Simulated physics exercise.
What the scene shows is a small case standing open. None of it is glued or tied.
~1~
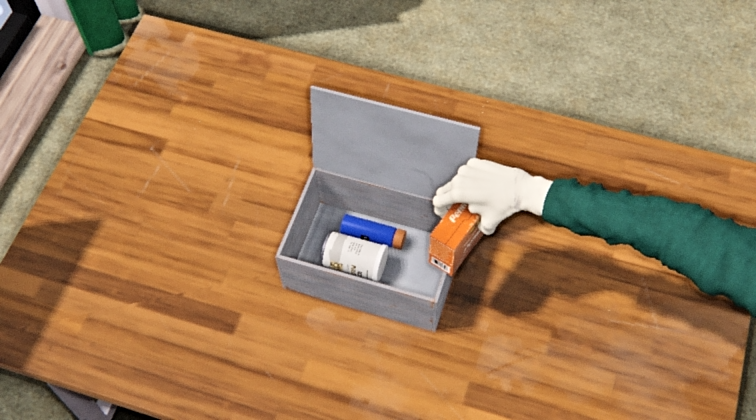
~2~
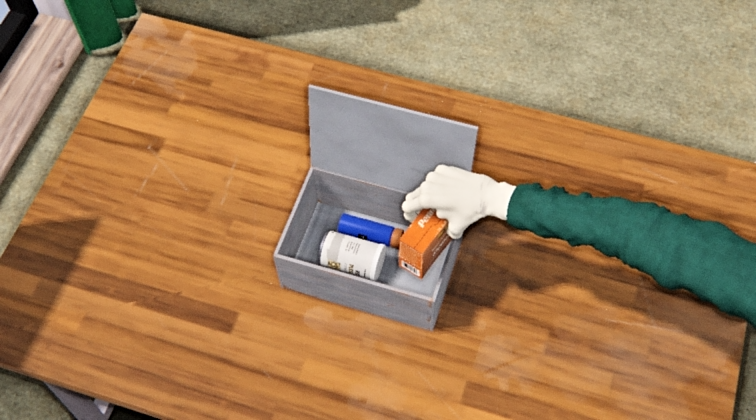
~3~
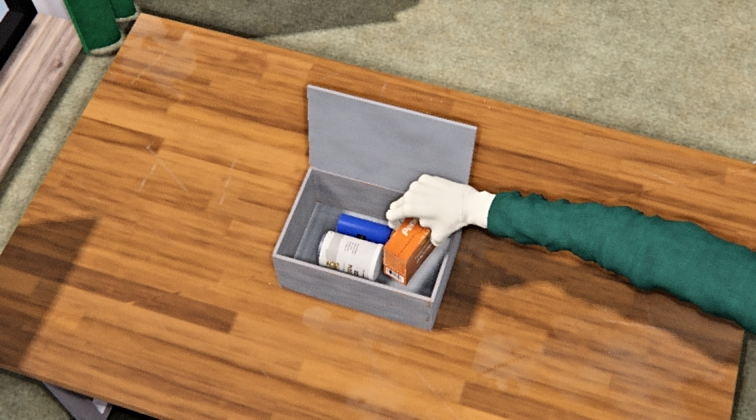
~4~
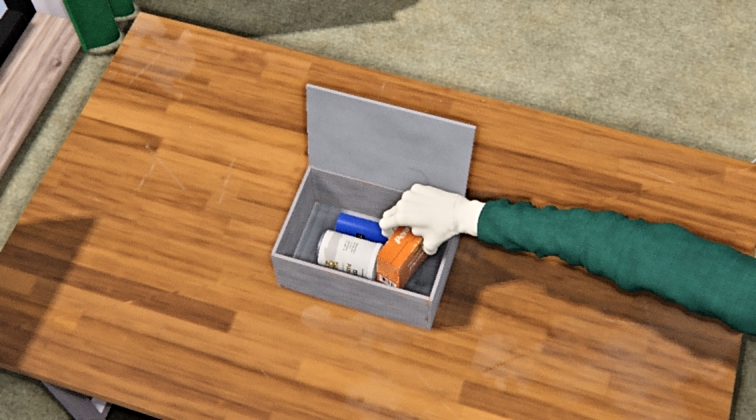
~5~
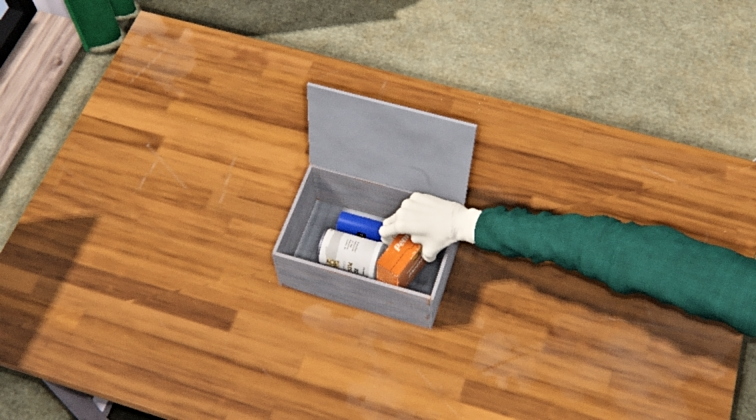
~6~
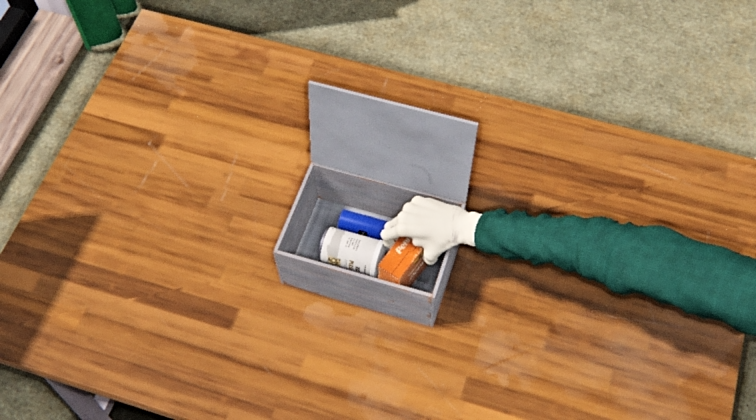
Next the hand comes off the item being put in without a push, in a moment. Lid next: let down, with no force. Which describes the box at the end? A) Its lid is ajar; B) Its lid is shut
(B) Its lid is shut.
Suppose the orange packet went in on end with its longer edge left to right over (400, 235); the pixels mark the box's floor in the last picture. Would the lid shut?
With this placement the lid lies closed.
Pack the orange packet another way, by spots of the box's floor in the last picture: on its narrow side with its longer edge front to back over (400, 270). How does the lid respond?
After that, the lid lies down snugly.
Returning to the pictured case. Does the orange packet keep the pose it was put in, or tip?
At the finish the orange packet holds its orientation.
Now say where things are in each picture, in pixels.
On its way; orange packet (463, 227); blue shaker (373, 232), in the first picture.
On its way; orange packet (433, 231); blue shaker (371, 231), in the second picture.
On its way; orange packet (417, 239); blue shaker (370, 231), in the third picture.
On its way; orange packet (409, 247); blue shaker (369, 231), in the fourth picture.
On its way; orange packet (408, 254); blue shaker (370, 229), in the fifth picture.
Put in, still held; orange packet (410, 257); blue shaker (371, 227), in the sixth picture.
Then, 1.10 s on from there, lid starting down.
Then, 1.60 s on from there, lid 58° above the rim.
Then, 1.90 s on from there, lid 34° above the rim.
Then, 2.20 s on from there, lid 5° above the rim.
In the end, lid shut; all 3 unmoved. At the end, from the last picture's camera, orange packet near (410, 257).
